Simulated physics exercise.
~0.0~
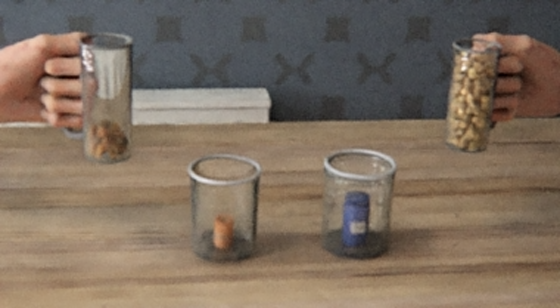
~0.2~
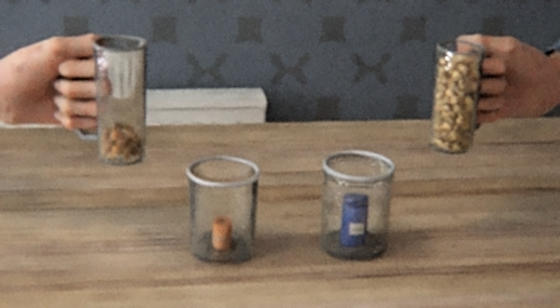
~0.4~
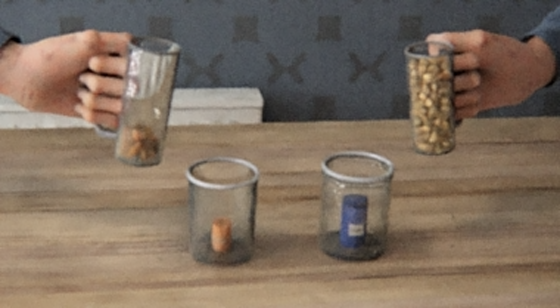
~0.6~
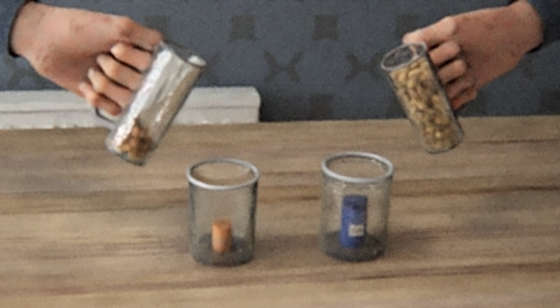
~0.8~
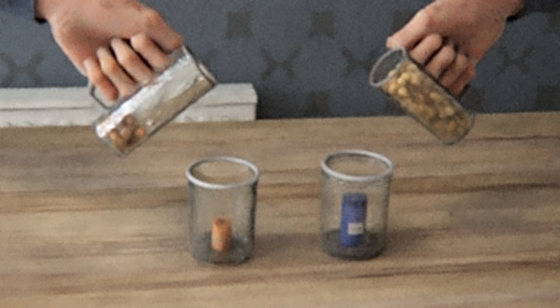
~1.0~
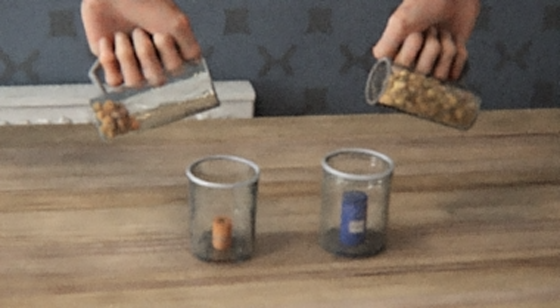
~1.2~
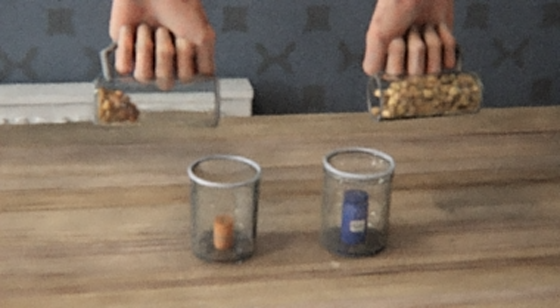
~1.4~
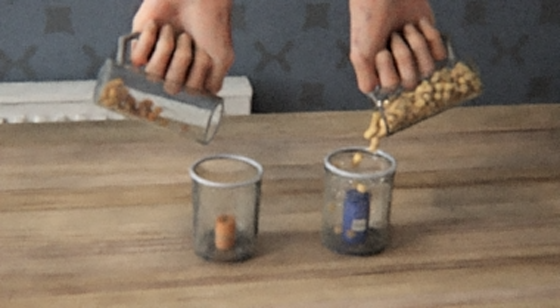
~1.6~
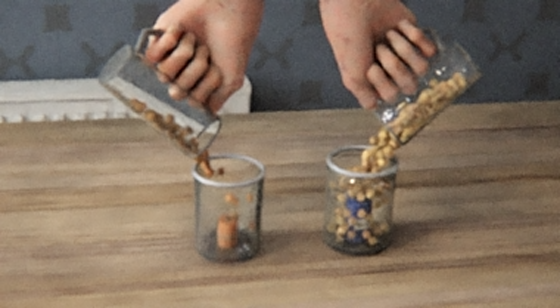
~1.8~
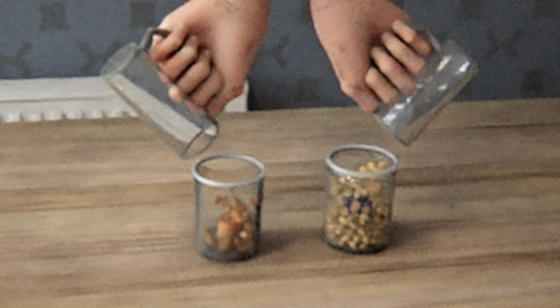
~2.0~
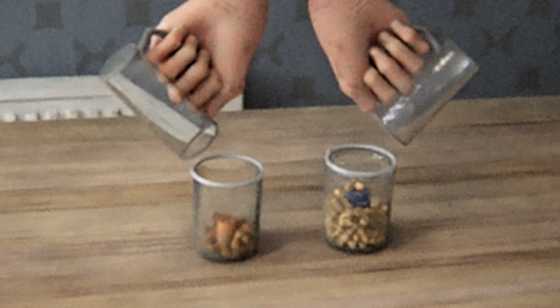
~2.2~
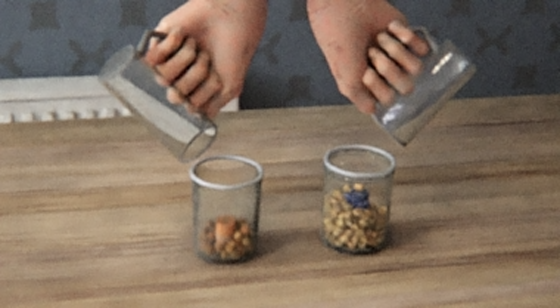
Two hands tipping glass mugs of dry pieces into tumblers, leaving the orange object and the blue one both still showing.
